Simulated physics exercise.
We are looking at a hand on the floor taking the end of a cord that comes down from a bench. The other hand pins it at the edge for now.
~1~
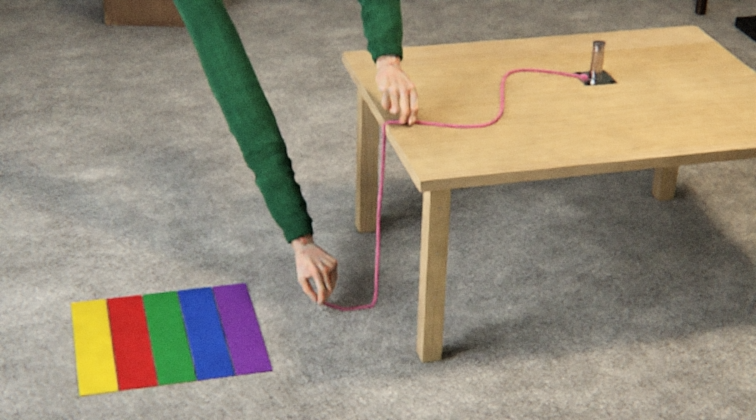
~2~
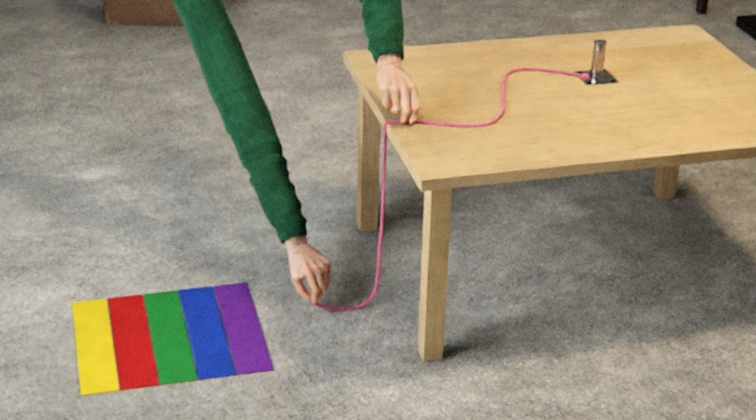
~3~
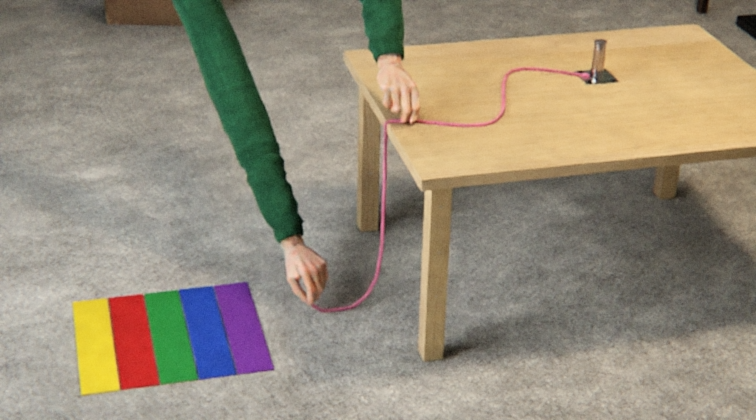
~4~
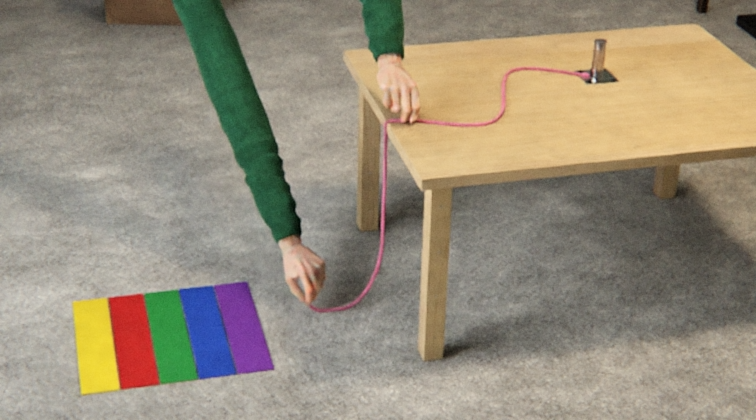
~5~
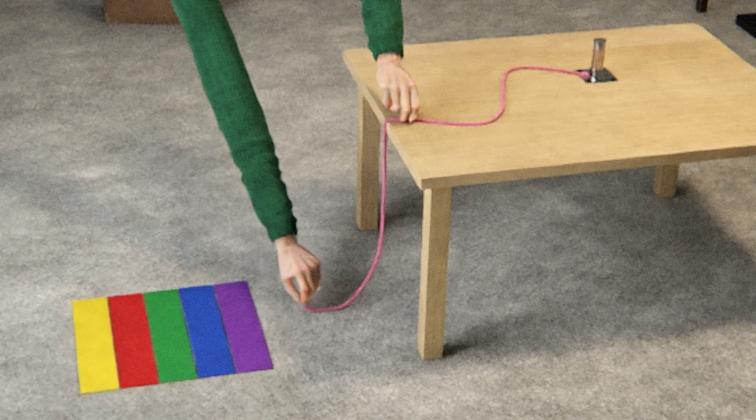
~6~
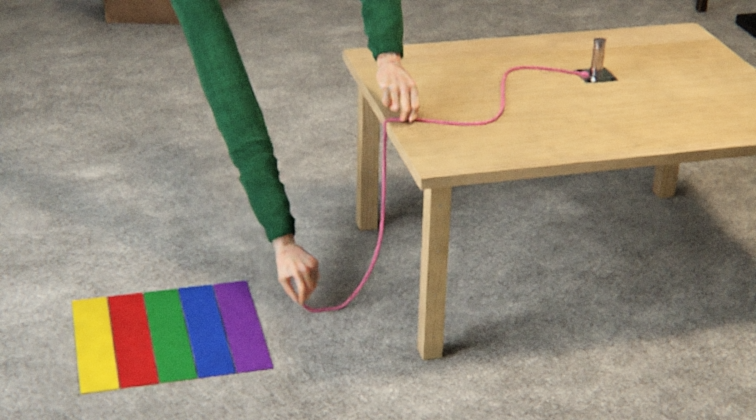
On a grey floor beside a wooden table, a hand draws a pink cord's end slightly left while another pins it at the edge.
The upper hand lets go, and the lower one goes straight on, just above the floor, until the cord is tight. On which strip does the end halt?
The yellow one.
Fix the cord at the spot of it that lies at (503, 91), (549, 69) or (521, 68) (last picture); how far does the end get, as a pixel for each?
Near (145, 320), (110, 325) and (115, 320).
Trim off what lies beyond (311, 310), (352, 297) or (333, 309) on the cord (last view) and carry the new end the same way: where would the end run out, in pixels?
Try by try, around (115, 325), (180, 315) and (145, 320).
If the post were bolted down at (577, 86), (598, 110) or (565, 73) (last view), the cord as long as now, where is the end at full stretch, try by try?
Try by try, around (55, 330), (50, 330) and (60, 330).
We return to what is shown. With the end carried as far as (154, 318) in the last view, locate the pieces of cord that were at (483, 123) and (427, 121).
They go to (400, 113) and to (370, 154).
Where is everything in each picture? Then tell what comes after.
In the first picture, end (318, 300); purple (250, 356); blue (212, 361); green (174, 365); red (136, 370); yellow (97, 375).
In the second picture, end (311, 301); cord through (547, 71) (503, 90) (484, 125) (391, 123) (383, 208) (377, 285).
In the third picture, end (308, 301).
In the fourth picture, end (306, 301); cord through (547, 70) (504, 90) (484, 124) (392, 122) (383, 207) (370, 284).
In the fifth picture, end (301, 300).
In the sixth picture, end (299, 300); cord through (546, 69) (503, 89) (483, 123) (391, 121) (384, 206) (363, 283).
Early on, end near (154, 318); over green.
Midway, end near (115, 322); over red.
At the end of the slack, end near (93, 325); over yellow. It halts on the yellow strip.
